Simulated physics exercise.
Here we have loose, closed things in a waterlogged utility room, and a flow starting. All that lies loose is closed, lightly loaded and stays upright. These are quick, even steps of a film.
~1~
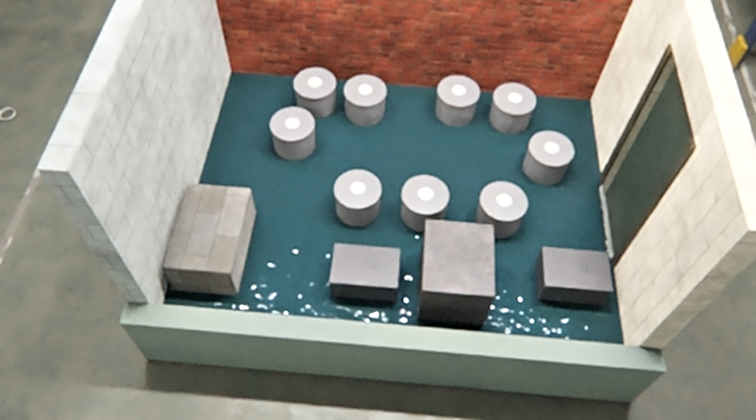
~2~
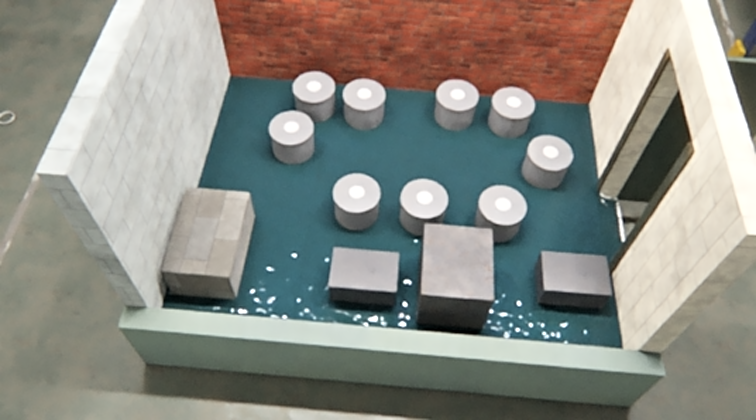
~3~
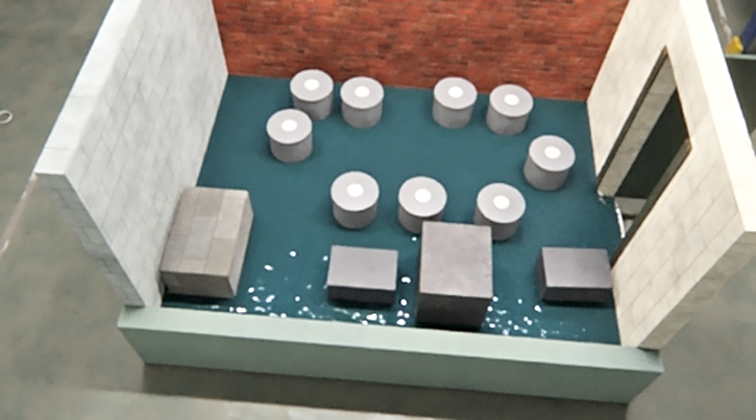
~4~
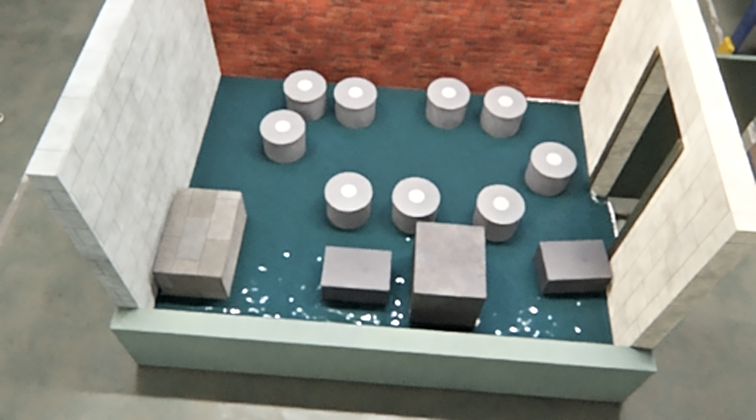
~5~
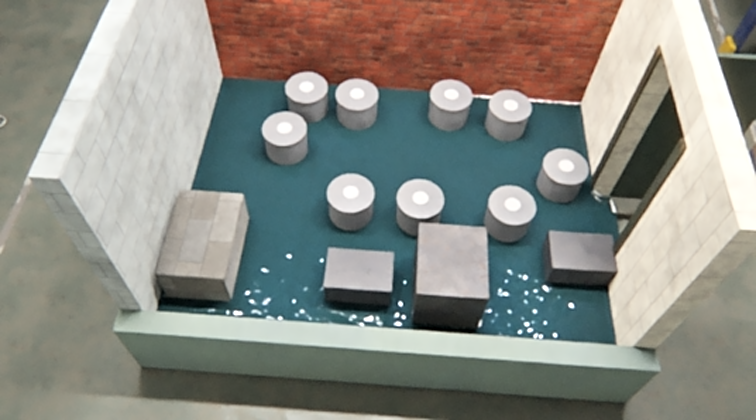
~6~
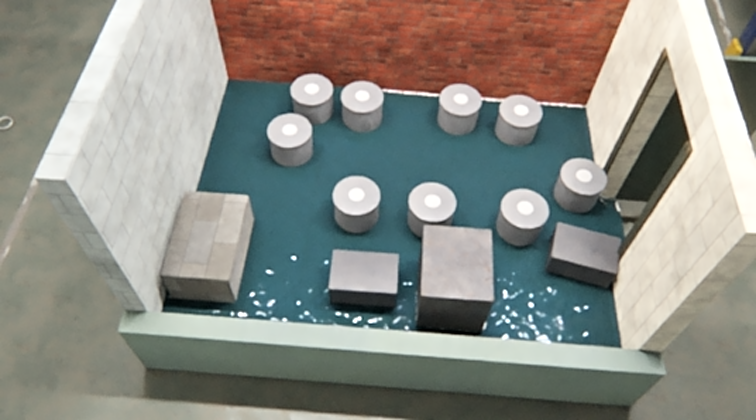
In a flooded room with brick and pale walls, a dark panel in the right wall opened, then the nearby grey tub and dark crate drifted toward the gap while those farther left barely moved.
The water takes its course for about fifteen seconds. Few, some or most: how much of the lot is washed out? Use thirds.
It is one to two thirds.
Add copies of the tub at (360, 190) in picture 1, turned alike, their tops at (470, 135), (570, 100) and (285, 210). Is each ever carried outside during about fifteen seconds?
In turn: Yes, out, left behind.
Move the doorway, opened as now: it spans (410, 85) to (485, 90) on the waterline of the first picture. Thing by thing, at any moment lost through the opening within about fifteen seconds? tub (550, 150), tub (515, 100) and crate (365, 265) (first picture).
In that order: Carried outside, out, no.
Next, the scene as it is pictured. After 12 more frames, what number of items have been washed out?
The number is 3.
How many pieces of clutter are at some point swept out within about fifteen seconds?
6 of them.
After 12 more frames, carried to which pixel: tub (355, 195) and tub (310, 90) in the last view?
Near (428, 194) and (347, 95).
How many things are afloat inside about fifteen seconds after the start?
I count 5.
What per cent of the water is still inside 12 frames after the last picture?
Near 76 in a hundred.
A moment on, 1 of 11 are out; 10 afloat.
Next, 3 of 11 are out; 8 afloat.
Later, 5 of 11 are out; 6 afloat.
In the end, 6 of 11 are out; 5 afloat.
